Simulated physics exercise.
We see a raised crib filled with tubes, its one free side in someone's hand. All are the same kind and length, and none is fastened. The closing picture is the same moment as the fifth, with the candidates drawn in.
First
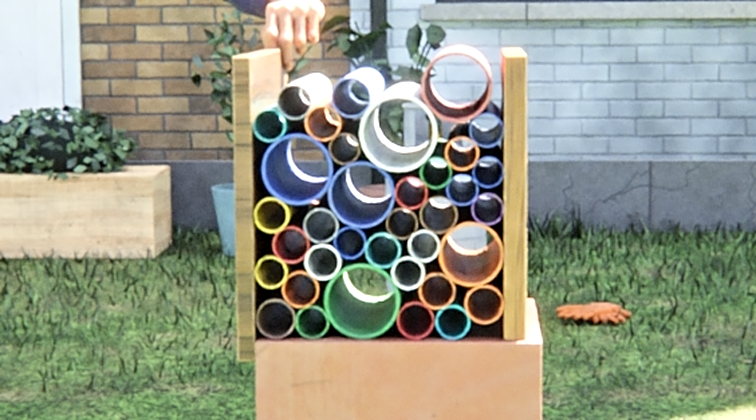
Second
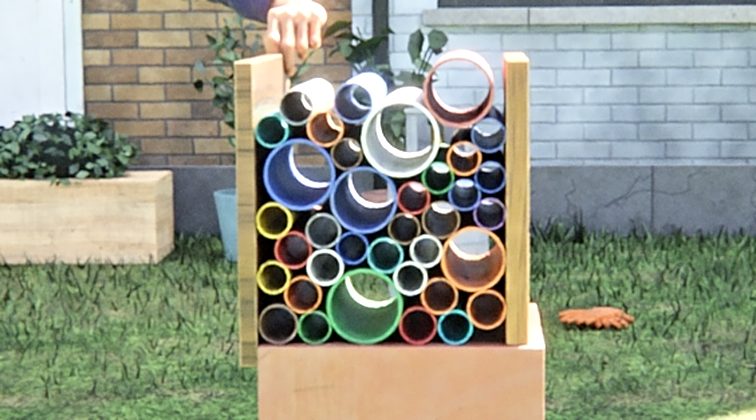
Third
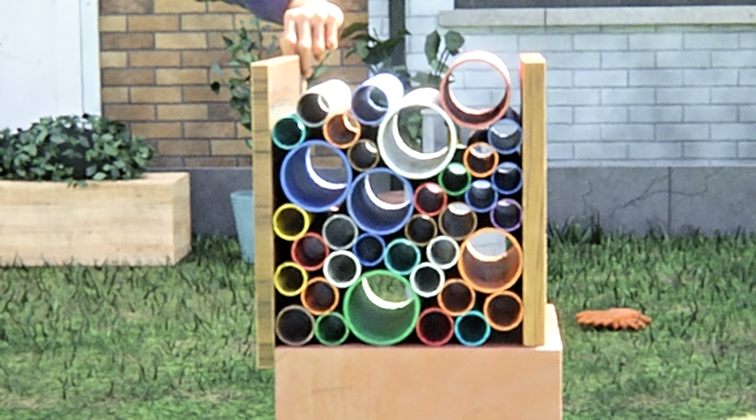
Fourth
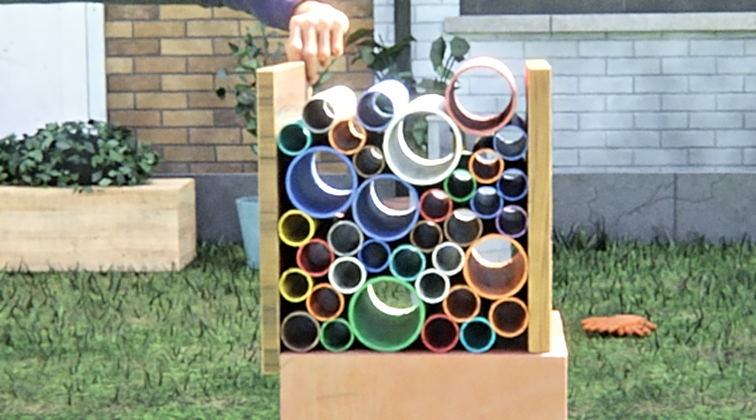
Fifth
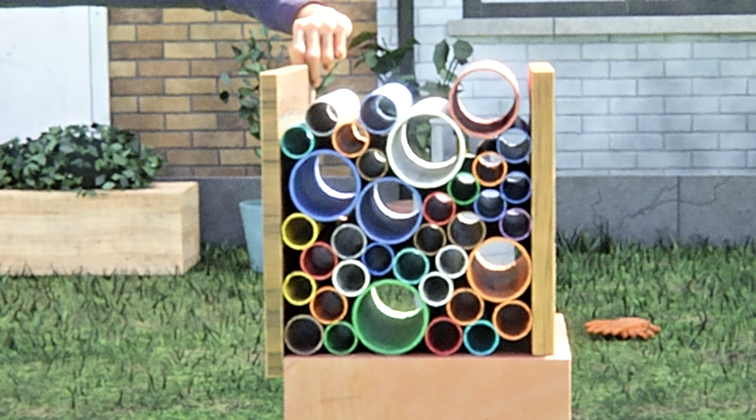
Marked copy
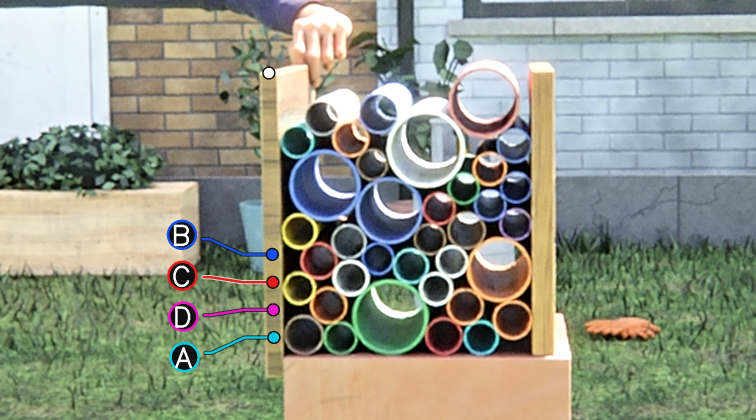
The view shifts slightly as a hand holds the side of a still, tube-filled crib.
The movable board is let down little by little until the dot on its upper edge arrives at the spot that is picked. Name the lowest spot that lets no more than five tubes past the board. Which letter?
The last mark within the limit is B.
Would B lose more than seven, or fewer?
It loses fewer than seven.
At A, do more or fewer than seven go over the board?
More than seven.
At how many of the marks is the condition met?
One of the four.
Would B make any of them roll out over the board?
Yes.
On the marked copy, A at (274, 337); B at (272, 254); C at (273, 282); D at (273, 310); the white dot at (269, 73).
Following B. Soon after the start, top of the board (281, 154).
Later, top of the board (282, 245).
In the end, top of the board (282, 253), two out over the board.
As for the rest, A more than five out over the board; C more than five out over the board; D more than five out over the board.
